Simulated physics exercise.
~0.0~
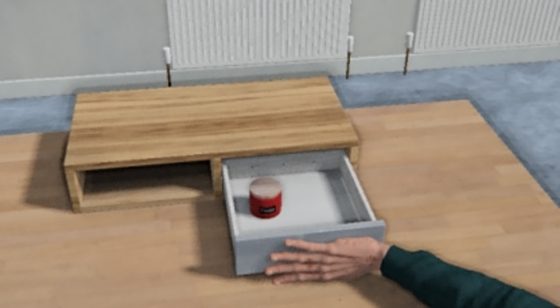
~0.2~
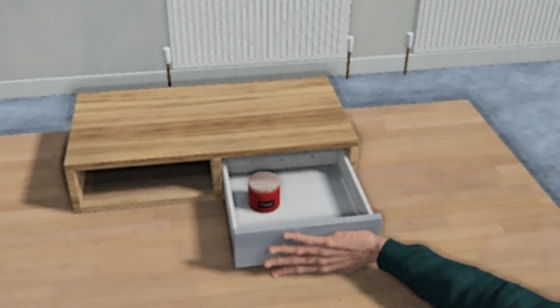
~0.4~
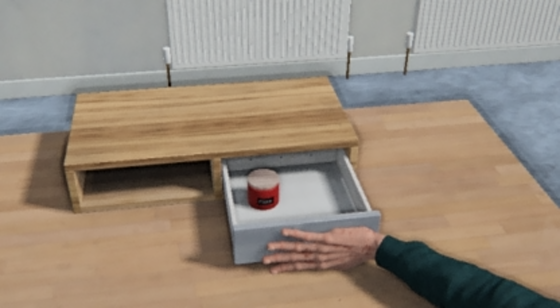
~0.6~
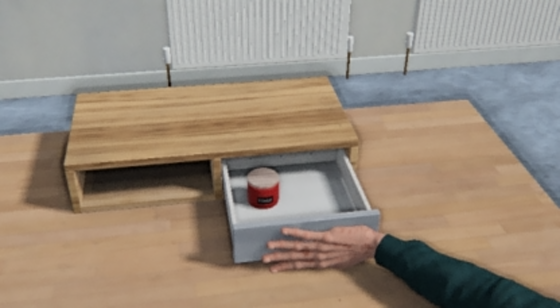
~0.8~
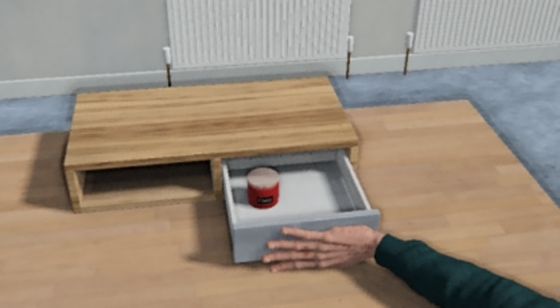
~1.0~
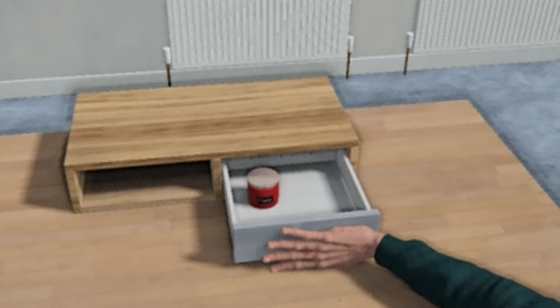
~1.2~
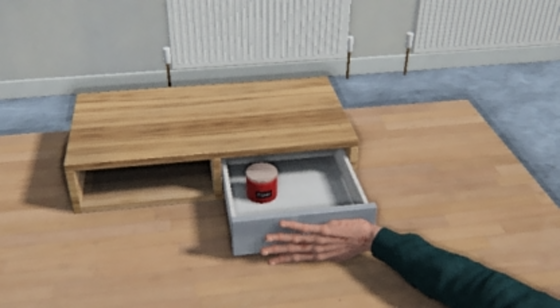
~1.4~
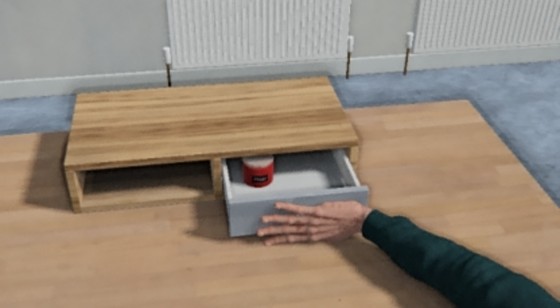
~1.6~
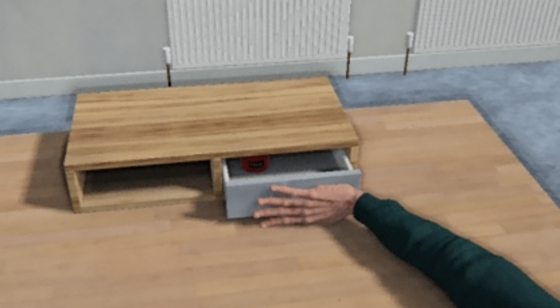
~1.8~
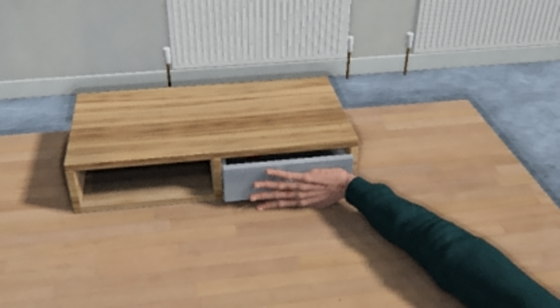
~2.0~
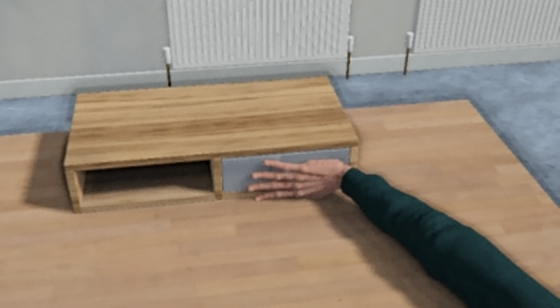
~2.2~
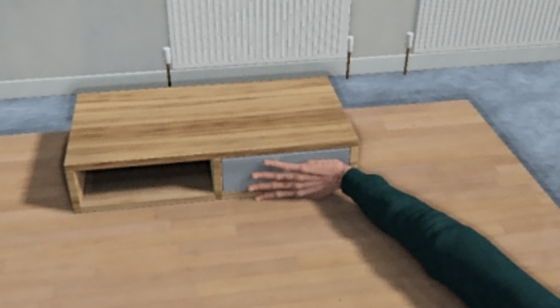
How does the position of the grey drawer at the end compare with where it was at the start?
At the start the drawer is pulled out towards the viewer with its inside showing, and by the end it is all the way in, flush with the front of the wooden cabinet.
